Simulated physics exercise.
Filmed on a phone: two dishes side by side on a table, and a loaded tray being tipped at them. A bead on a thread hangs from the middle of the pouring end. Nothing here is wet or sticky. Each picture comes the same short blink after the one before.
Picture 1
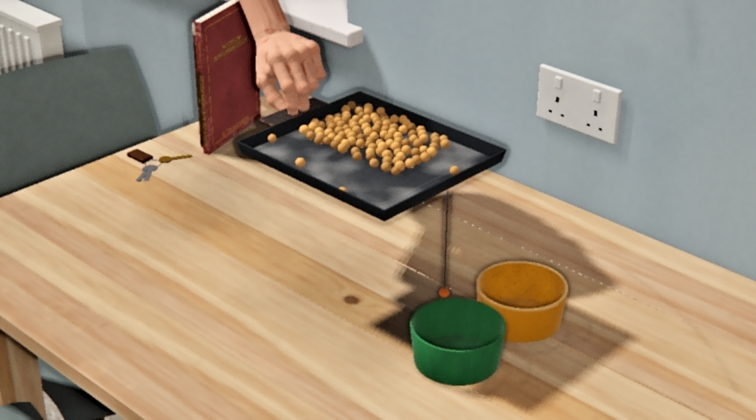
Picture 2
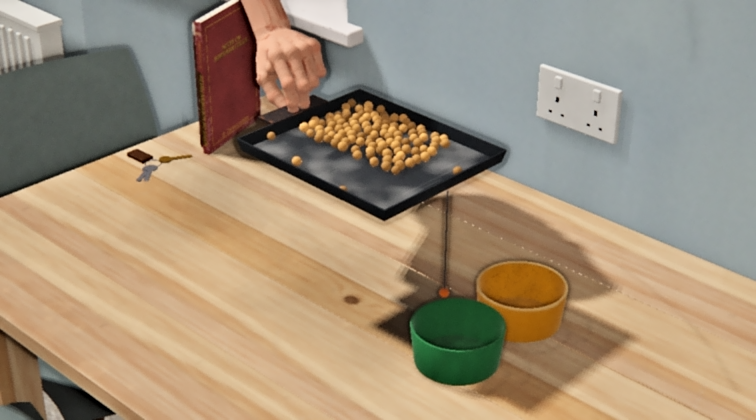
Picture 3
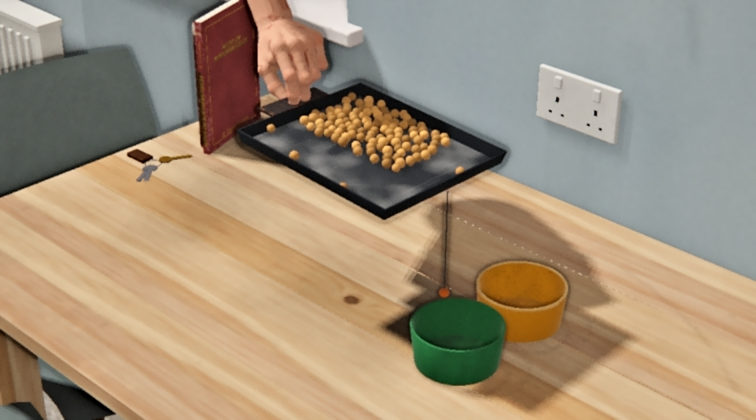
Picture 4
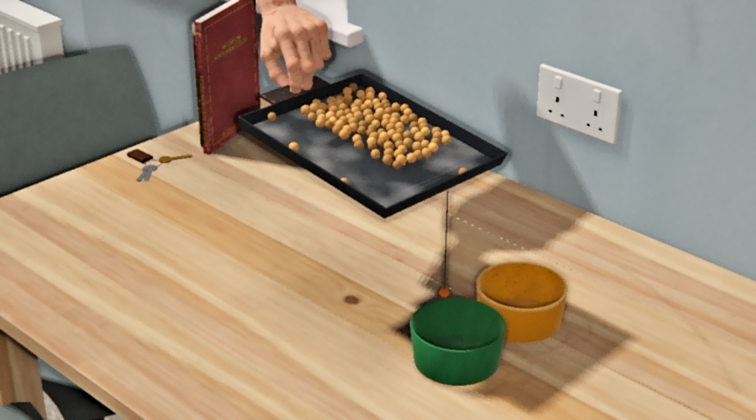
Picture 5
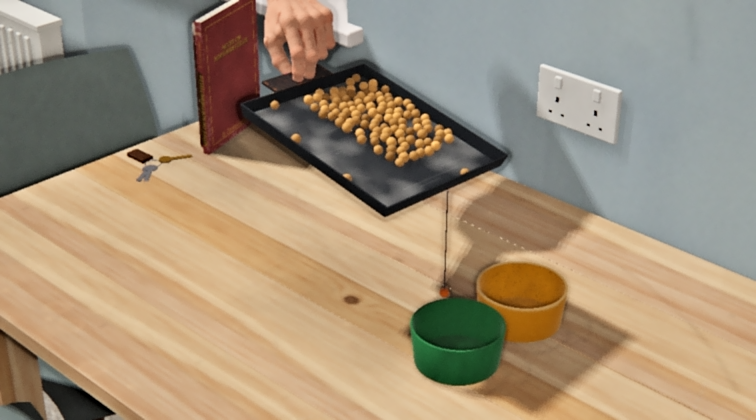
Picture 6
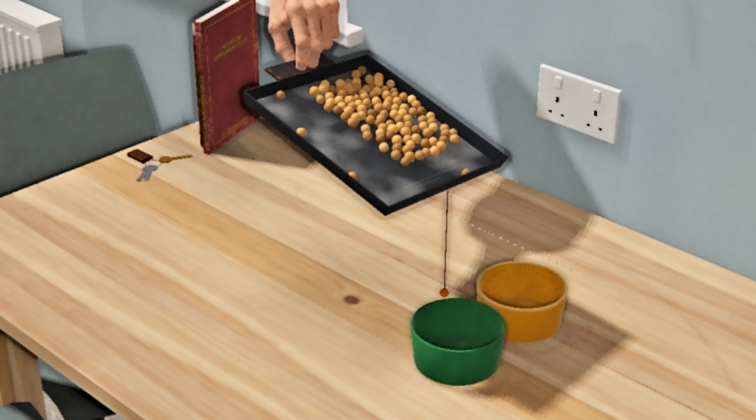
At a pale wooden table against a blue-grey wall with a white double socket, the view looks down from a fixed position. A hand holds a dark tray of round wooden beads above a green dish and an orange one to its right, with a red book and keys at left. The hand gradually raises the tray's far end, tilting it toward its right corner, and the beads shift slightly rightward.
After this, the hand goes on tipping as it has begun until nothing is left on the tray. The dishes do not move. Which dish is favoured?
It favours the right dish.
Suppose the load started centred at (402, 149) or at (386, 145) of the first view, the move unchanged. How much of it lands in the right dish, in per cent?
About 70 and 70 per cent.
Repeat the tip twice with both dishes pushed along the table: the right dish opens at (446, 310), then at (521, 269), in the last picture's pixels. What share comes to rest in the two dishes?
Roughly 10 per cent, and 80 per cent.
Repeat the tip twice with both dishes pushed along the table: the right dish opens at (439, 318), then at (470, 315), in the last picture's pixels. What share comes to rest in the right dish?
Roughly 10 per cent, and 30 per cent.
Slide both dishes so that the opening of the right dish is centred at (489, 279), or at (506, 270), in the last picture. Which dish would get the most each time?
At the first place the right one, at the second the right dish.
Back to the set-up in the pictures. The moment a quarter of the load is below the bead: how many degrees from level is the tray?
At some 80 degrees.
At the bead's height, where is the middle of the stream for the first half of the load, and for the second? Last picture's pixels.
First near (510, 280), later near (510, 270).
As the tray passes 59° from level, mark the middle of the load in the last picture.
Roughly at (473, 158).
Shortly afterwards, tray tipped steeply; the bulk on the tray; a little in the right dish; a little in the air.
Next, tray tipped right over; a little on the tray; a little in the left dish; near half in the right dish; a little outside both; near a quarter in the air.
Some moments later, tray tipped past a quarter turn; a little in the left dish; the bulk in the right dish; a little outside both.
In the end, tray tipped past a quarter turn; a little in the left dish; the bulk in the right dish; a little outside both.
